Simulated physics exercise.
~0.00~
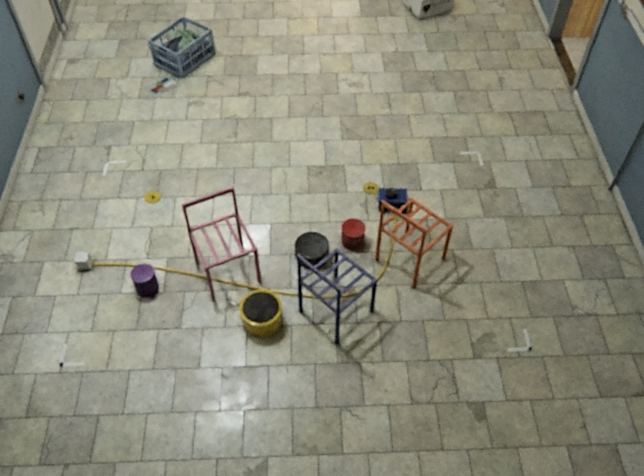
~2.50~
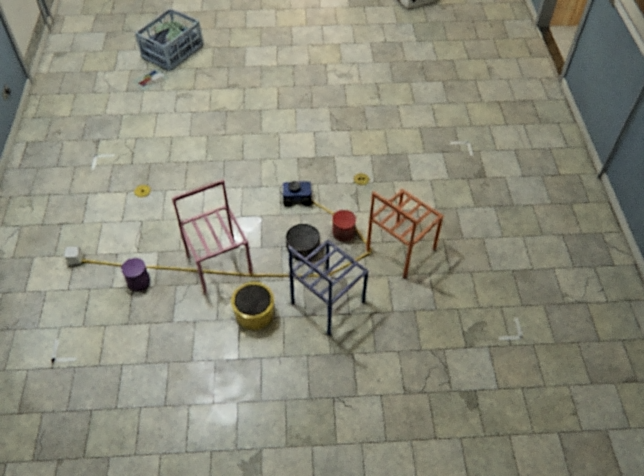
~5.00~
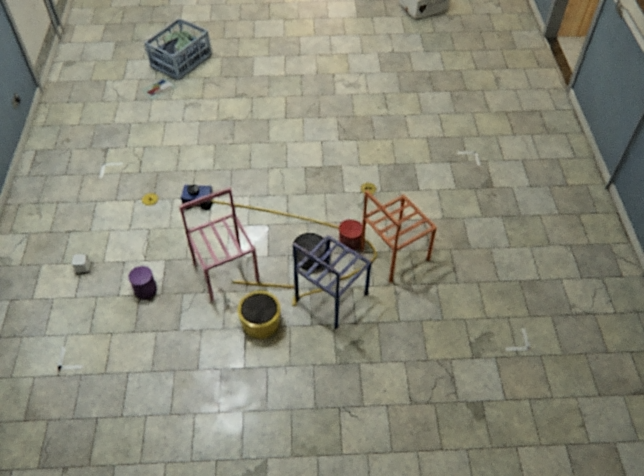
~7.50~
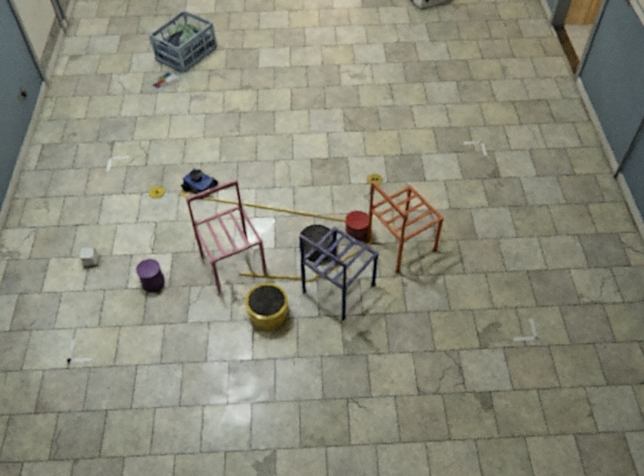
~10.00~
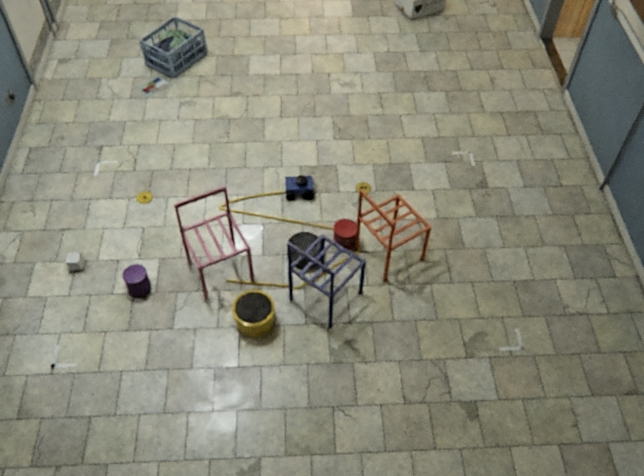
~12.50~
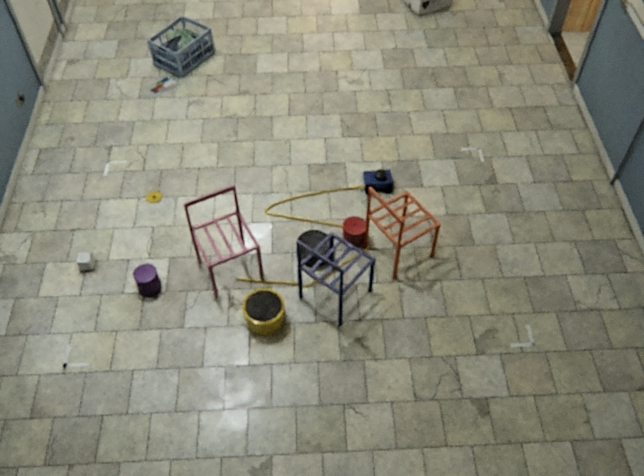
On a tiled hallway floor, a small blue cart trailing a yellow lead moves left from beside the orange chair to behind the pink chair, pulling the lead off the pale plug block, while the blue and orange chairs shift slightly; it then returns right, stopping near the orange chair.
